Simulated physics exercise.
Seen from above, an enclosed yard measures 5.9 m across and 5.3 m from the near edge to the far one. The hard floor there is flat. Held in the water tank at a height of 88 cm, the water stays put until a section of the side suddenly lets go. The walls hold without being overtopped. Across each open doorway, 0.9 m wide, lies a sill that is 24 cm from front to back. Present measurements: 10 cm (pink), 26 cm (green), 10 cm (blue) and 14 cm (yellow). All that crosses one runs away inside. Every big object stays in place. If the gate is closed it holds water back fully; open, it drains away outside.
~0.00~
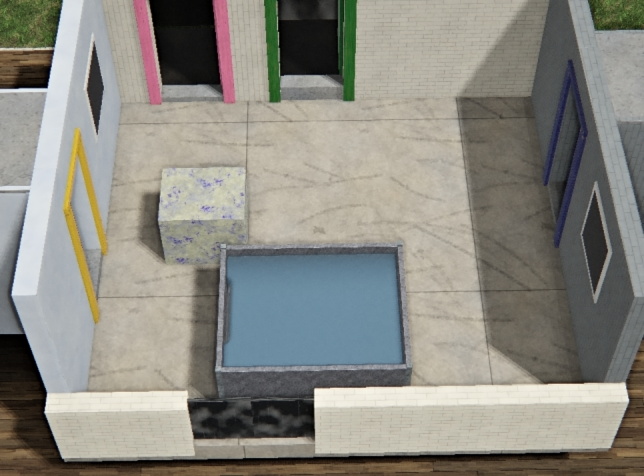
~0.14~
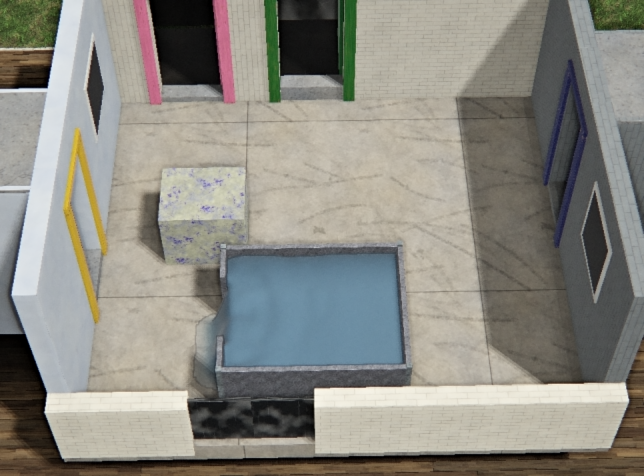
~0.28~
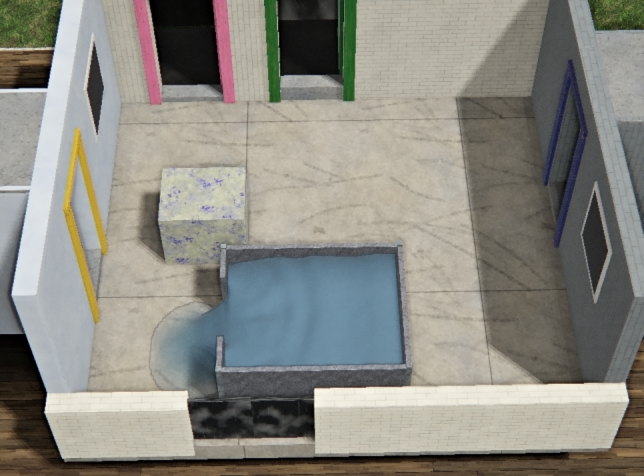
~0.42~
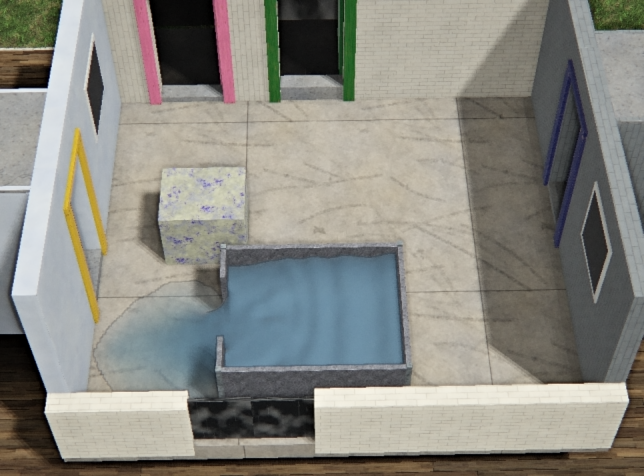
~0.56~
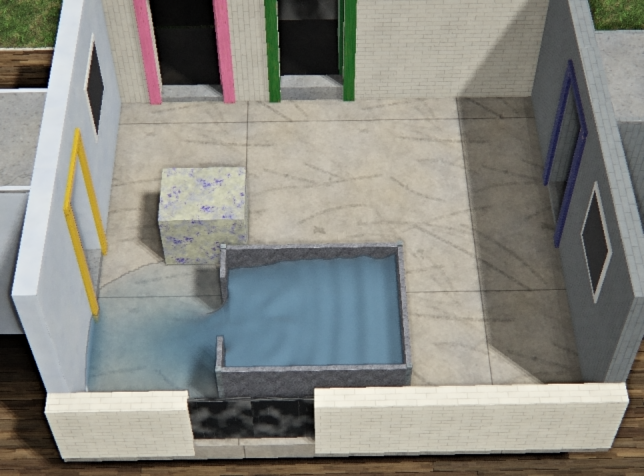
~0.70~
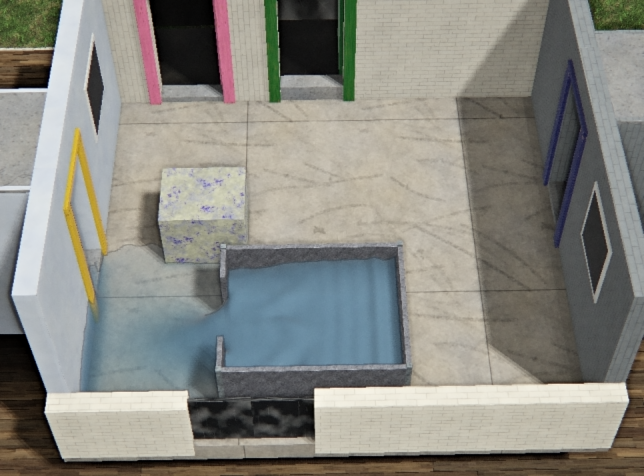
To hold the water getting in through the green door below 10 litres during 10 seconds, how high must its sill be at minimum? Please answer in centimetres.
5.5 cm.
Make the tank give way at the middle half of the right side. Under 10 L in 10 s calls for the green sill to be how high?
Some 7.5 cm.
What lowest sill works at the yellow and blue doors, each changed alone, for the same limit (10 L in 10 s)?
Roughly 33 cm for the yellow door and roughly 8.0 cm for the blue door.
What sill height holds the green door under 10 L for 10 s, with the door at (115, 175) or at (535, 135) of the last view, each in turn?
In turn: Roughly 10.5 cm, roughly 11.5 cm.
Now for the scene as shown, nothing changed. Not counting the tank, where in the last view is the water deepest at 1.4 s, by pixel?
Around (108, 350).
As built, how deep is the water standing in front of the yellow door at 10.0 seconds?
A ruler would read roughly 11.0 cm.
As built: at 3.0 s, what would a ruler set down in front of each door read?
Depths in cm: Pink 25, green 6, blue 0, yellow 24.
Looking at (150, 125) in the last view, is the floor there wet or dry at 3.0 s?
At that moment it's submerged.
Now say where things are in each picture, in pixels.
The first picture shows still water, 88 cm deep, in the water tank at (313, 309); the green door at (311, 48) is dry.
In the second picture, the front is at (200, 374), 0.3 m from the gap at (227, 335); 0.3 m2 of floor is wet, 88 cm left at the back.
In the third picture, the gap is at (228, 337), the front 0.9 m out at (156, 366); the back of the water tank holds 88 cm.
In the fourth picture, water pours out at (228, 338) and has run 1.5 m, to (102, 359); about 9 cm deep outside, 86 cm at the back.
In the fifth picture, water pours out at (228, 338) and has run 1.7 m, to (99, 298); about 7 cm deep outside, 77 cm at the back.
In the sixth picture, water pours out at (228, 338) and has run 1.9 m, to (104, 260); about 8 cm deep outside, 74 cm at the back; the green door at (311, 48), 4.4 m from the gap, is still 3.1 m from the nearest water.
After 1.4 s water covers 20 % of the floor, deepest (56 cm) near (108, 350); it has not reached the green door.
After 3.0 s water covers 40 % of the floor, deepest (34 cm) near (208, 413); 6 cm at the green door, 0 litres in over its 26 cm sill.
After 10.0 s water covers 95 % of the floor, deepest (16 cm) near (579, 420); 5 cm at the green door, 0 litres in over its 26 cm sill.
At the green door as built, the water arrived by 2.8 s and peaked near 8 cm at 4.6 s.
Run again over the same 10 s with other heights there, 17 litres in over 4.5 cm, 6 litres over 6 cm. The limit of 10 litres is kept from about 5.5 cm up.
